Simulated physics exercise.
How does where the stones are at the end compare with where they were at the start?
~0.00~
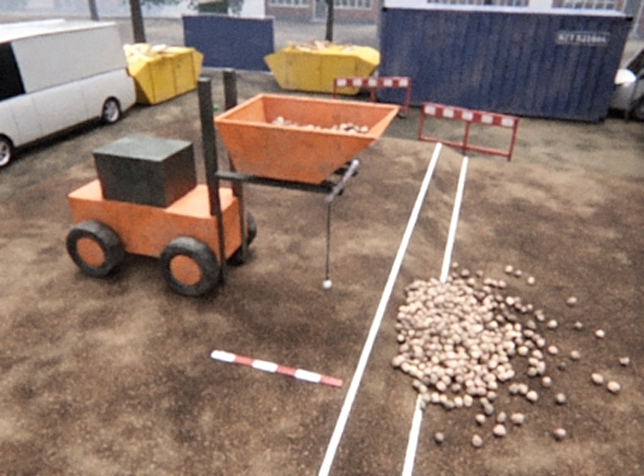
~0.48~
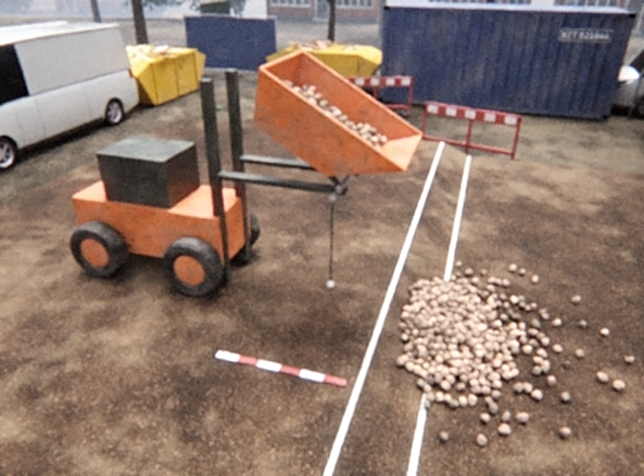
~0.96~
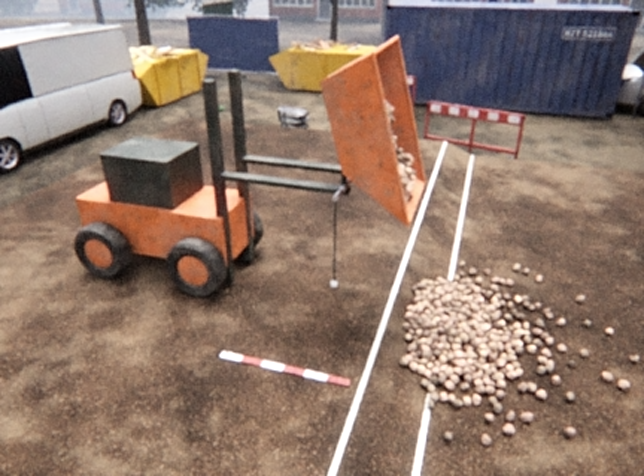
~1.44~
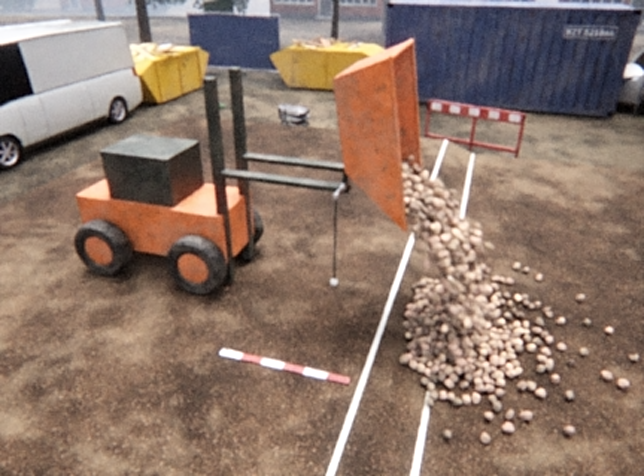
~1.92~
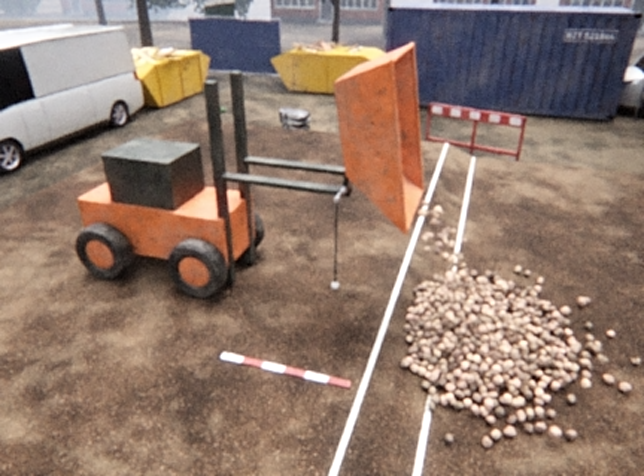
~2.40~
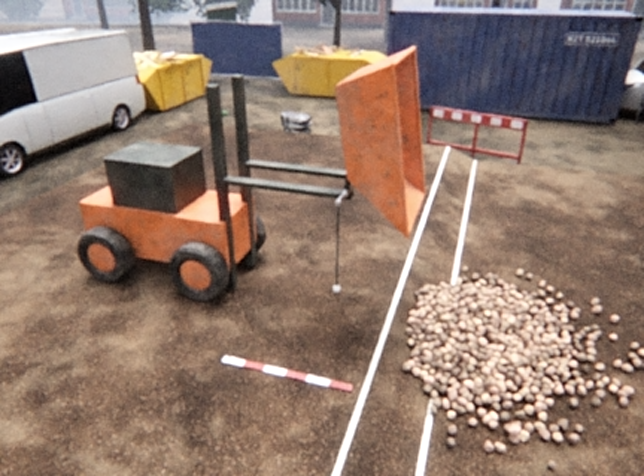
At the start, some stones were up in the orange skip and the rest lay in a pile to its right. By the end, they all lay lower down and further right, together in one bigger, wider heap on the ground.
In a muddy yard with a parked van and metal containers, an orange forklift tipped its raised skip steeply to the right, and the stones inside poured out past the white lines onto a loose pile, leaving the skip empty and the heap bigger.
